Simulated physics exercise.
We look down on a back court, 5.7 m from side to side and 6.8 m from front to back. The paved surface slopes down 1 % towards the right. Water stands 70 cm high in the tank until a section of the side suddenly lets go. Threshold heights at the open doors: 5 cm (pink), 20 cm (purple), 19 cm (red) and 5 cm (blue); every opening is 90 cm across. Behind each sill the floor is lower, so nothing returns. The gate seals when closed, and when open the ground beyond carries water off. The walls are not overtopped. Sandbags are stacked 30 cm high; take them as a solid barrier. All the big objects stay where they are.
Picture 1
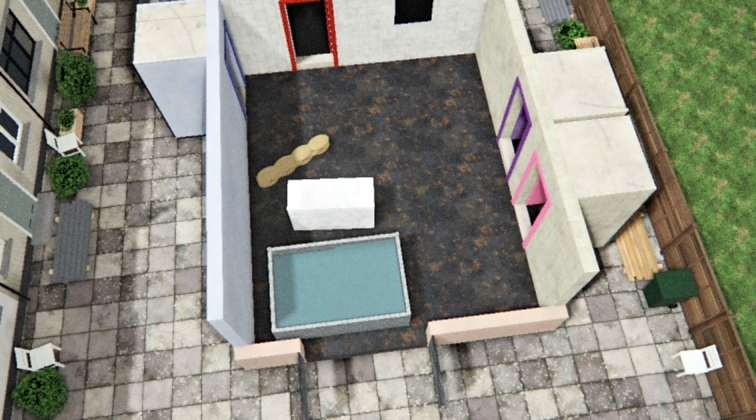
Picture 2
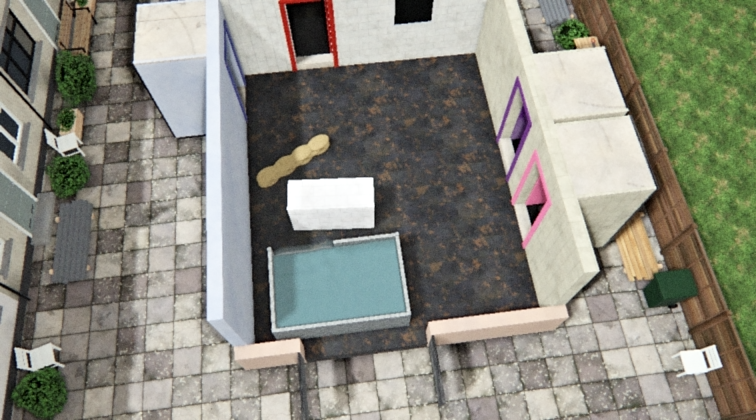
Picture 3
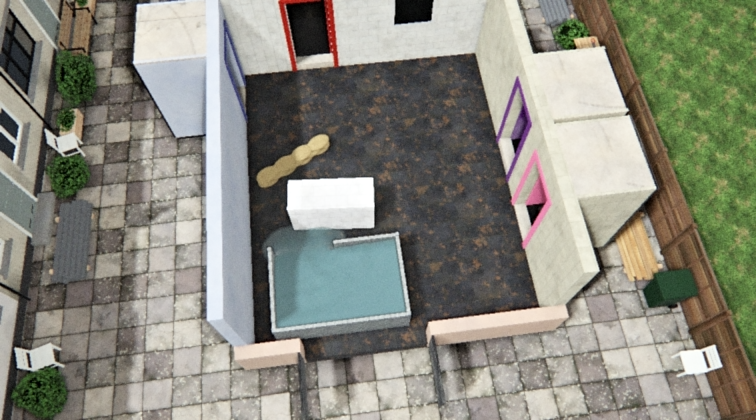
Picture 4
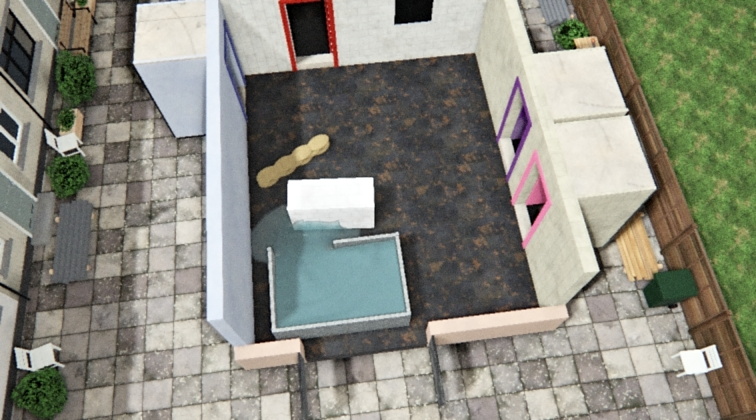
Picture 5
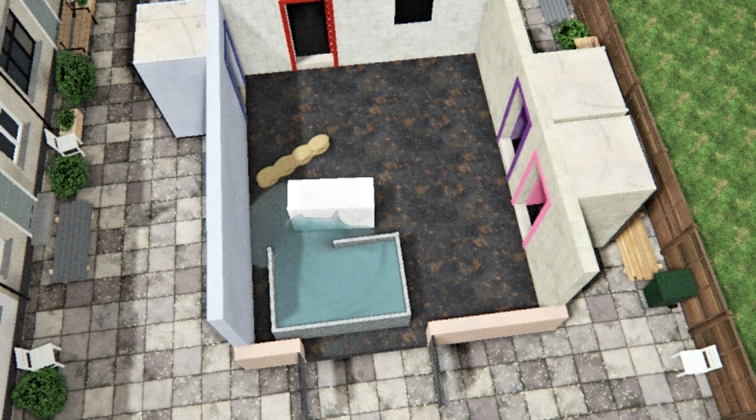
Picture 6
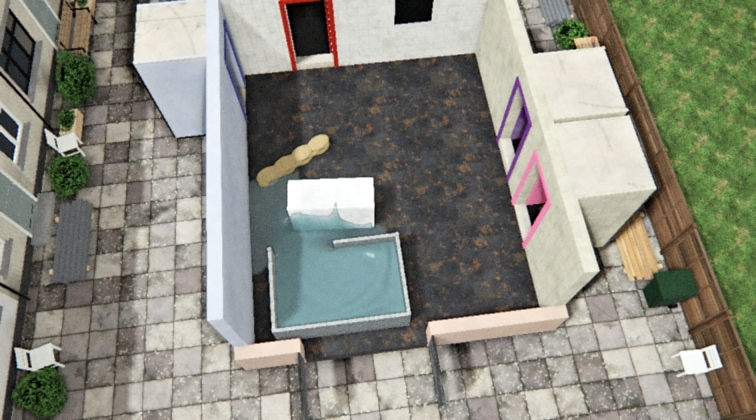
A rectangular tank of blue-green water sat in a dark-floored, walled court, then its far side opened near the left and water poured out, spreading around the white block toward the tan sandbags.
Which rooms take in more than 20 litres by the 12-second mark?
The water let in: At the pink door it passes the limit; at the purple door it keeps below the limit; at the red door it stays under the limit; at the blue door it stays under the limit.
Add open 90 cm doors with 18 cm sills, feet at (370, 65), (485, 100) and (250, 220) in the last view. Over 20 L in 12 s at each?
In that order: Below, under, above.
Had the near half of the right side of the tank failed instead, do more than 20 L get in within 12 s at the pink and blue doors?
Against that limit: Pink above, blue past it.
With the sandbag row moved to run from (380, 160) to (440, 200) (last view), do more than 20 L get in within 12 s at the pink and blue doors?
Against that limit: Pink above, blue past it.
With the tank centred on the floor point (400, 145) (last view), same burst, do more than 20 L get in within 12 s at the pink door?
Against that limit: Pink under.
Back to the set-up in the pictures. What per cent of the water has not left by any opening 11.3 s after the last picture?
Some 90 per cent remains.
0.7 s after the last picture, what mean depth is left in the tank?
About 45 cm.
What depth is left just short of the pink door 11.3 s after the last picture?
About 9.0 cm.
Then, 0.7 s after the last picture water covers 20 % of the floor and is deepest (50 cm) near (311, 235); pink door not reached, purple door not reached, red door not reached, blue door not reached.
Then, 1.5 s after the last picture water covers 50 % of the floor and is deepest (42 cm) near (258, 188); pink door 8 cm at the sill, 0 L in, purple door not reached, red door not reached, blue door 3 cm at the sill, 0 L in.
Then, 2.8 s after the last picture water covers 80 % of the floor and is deepest (28 cm) near (258, 188); pink door 11 cm at the sill, 41 L in, purple door 11 cm at the sill, 0 L in, red door 10 cm at the sill, 0 L in, blue door 2 cm at the sill, 0 L in.
Then, 6.3 s after the last picture water covers 90 % of the floor and is deepest (17 cm) near (488, 122); pink door 9 cm at the sill, 101 L in, purple door 10 cm at the sill, 0 L in, red door 3 cm at the sill, 0 L in, blue door 3 cm at the sill, 2 L in.
Then, 11.3 s after the last picture water covers 95 % of the floor and is deepest (13 cm) near (535, 308); pink door 9 cm at the sill, 154 L in, purple door 10 cm at the sill, 0 L in, red door 5 cm at the sill, 0 L in, blue door 6 cm at the sill, 2 L in.
